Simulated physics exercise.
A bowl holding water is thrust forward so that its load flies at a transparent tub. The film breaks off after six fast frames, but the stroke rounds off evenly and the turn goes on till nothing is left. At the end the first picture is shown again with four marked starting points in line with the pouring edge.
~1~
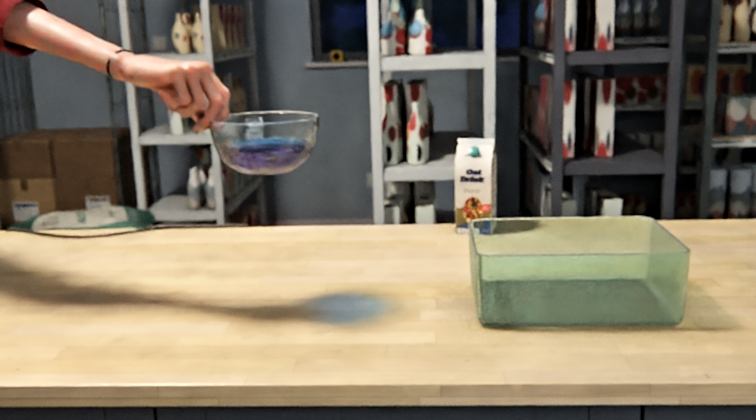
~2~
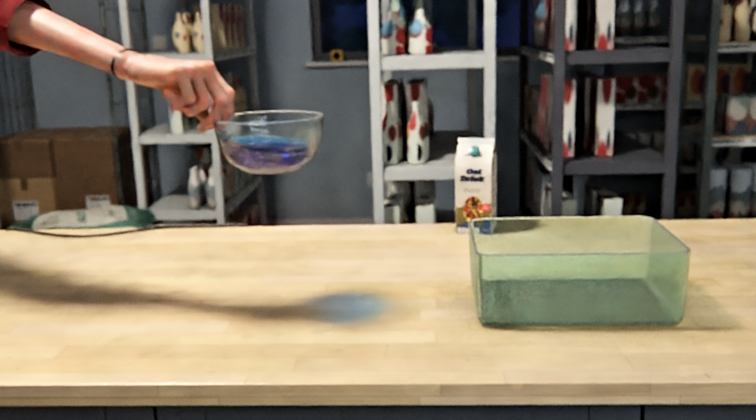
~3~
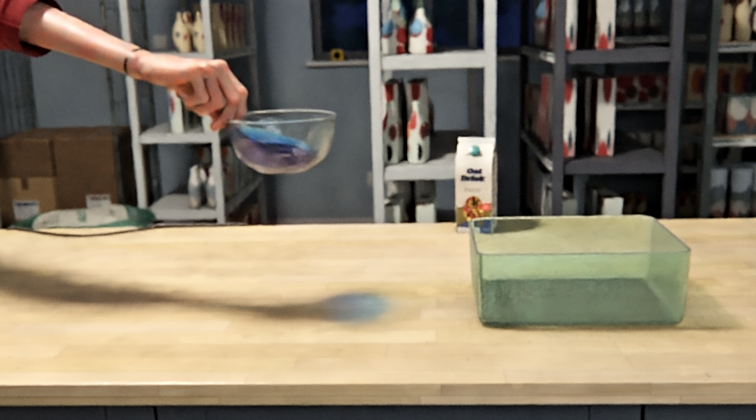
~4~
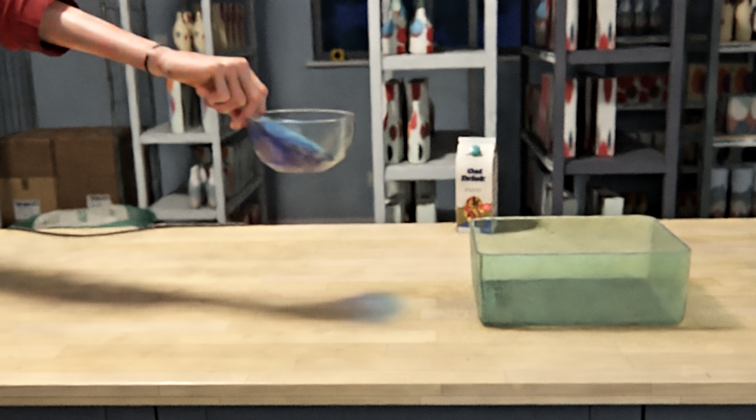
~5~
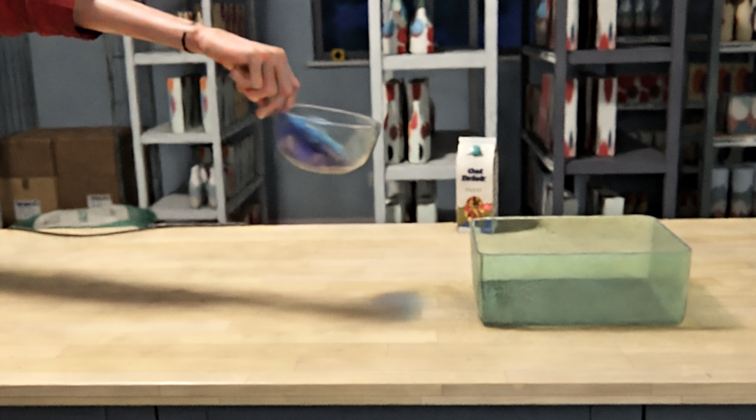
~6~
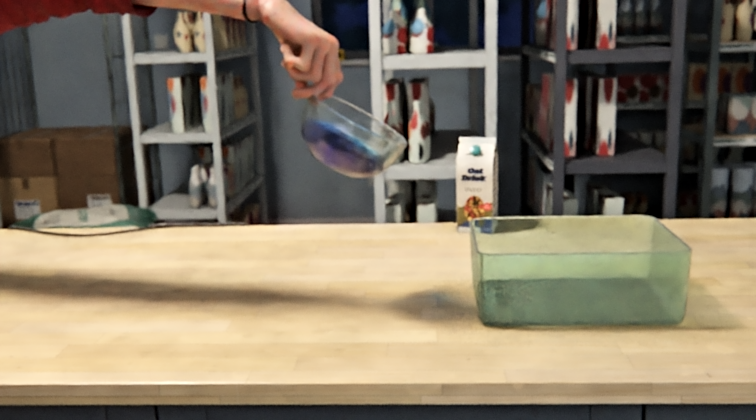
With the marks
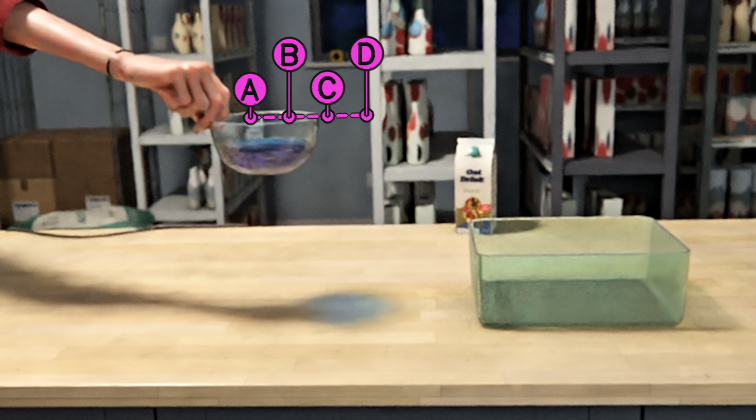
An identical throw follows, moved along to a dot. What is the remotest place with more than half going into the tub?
Spot B just does it.
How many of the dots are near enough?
Three of the four.
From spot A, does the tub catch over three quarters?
No, it does not.
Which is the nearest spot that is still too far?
That is spot A.
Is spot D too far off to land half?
No.
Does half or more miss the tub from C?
No.
In magenta, A at (250, 117); B at (289, 116); C at (327, 115); D at (366, 115).
With A, about 28 % lands in the tub, 66 % falls short and 6 % goes beside or beyond.
With B, about 68 % lands in the tub, 25 % falls short and 7 % goes beside or beyond.
With C, about 82 % lands in the tub, 5 % falls short and 13 % goes beside or beyond.
With D, about 90 % lands in the tub, 7 % falls short and 3 % goes beside or beyond.
